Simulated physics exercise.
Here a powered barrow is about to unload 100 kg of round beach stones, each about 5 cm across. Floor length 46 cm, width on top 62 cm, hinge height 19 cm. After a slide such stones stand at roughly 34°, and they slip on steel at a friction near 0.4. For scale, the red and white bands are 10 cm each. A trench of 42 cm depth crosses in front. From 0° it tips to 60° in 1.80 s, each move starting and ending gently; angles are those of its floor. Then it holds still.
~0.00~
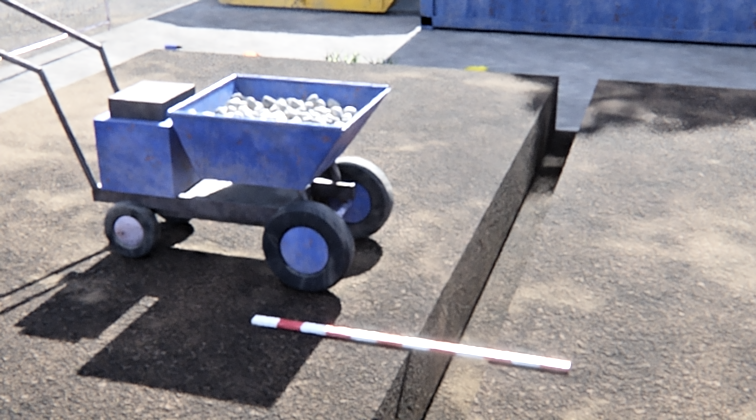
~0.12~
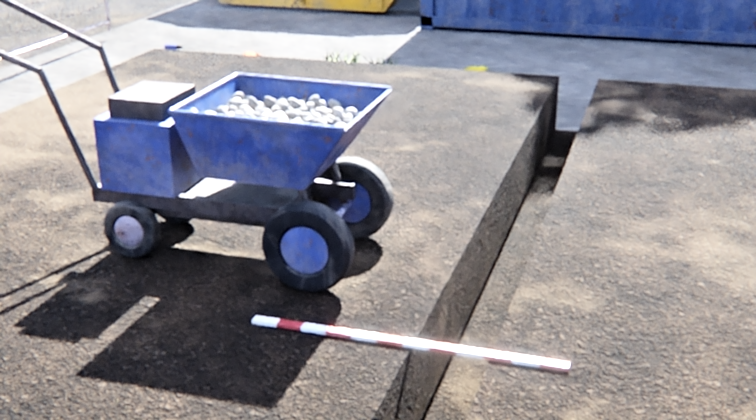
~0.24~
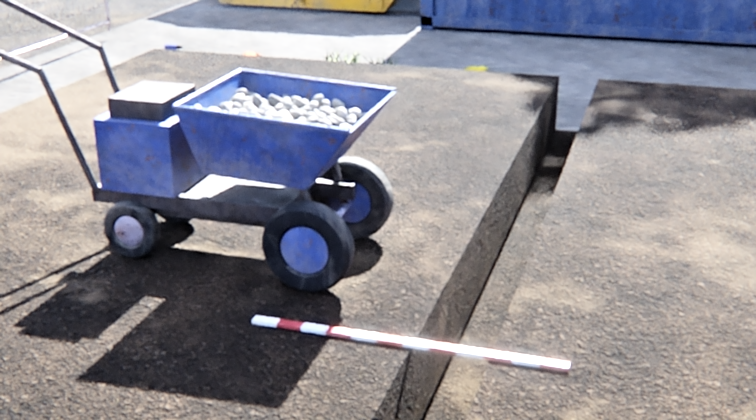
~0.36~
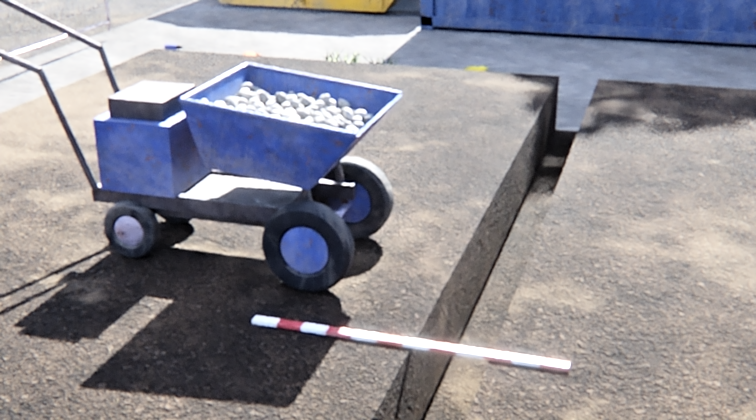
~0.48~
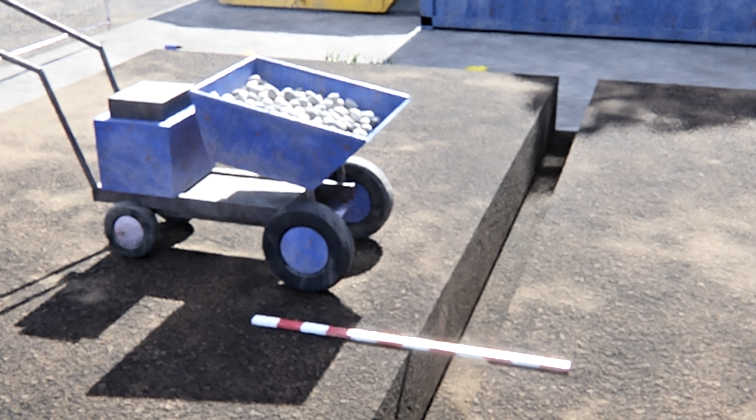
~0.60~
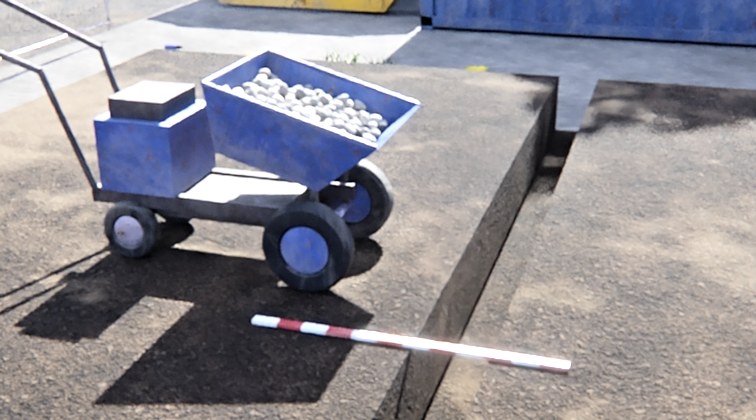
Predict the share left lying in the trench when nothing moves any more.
Some 70 per cent of it.
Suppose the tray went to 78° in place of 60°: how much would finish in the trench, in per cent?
In that case some 90 per cent.
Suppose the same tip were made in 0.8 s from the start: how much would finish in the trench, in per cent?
Then about 55 per cent.
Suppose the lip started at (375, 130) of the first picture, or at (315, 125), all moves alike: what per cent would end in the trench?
First some 45, then 65 per cent.
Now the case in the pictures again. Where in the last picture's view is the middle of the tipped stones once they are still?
Their middle is at about (482, 354).
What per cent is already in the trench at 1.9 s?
About 25 per cent by then.
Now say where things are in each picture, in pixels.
In the first frame, the tray is at 0°, its lip at (343, 129); the top of the load is at (289, 107).
In the second frame, lip at (344, 130), floor tilted 1°, highest stones at (287, 106); the stones move at 0.1 m/s on average.
In the third frame, lip at (349, 132), floor tilted 3°, highest stones at (276, 102); the stones move at 0.2 m/s on average.
In the fourth frame, lip at (357, 136), floor tilted 6°, highest stones at (274, 99); the stones move at 0.3 m/s on average.
In the fifth frame, the tray is at 11°, its lip at (366, 141); the top of the load is at (255, 91); the stones move at 0.3 m/s on average.
In the sixth frame, the tray is at 16°, its lip at (376, 148); the top of the load is at (262, 83); the stones move at 0.4 m/s on average.
After 1.4 s the floor is at 51°; 100 % in the tray; the foremost stones are at (436, 194).
After 1.9 s the floor is at 60°; 76 % in the tray, 23 % in the trench, 1 % past the trench; the foremost stones are at (531, 275).
After 2.2 s the floor is at 60°; 58 % in the tray, 39 % in the trench, 4 % past the trench; the foremost stones are at (589, 301).
After 4.2 s the floor is at 60°; 27 % in the tray, 70 % in the trench, 4 % past the trench; the foremost stones are at (637, 311).
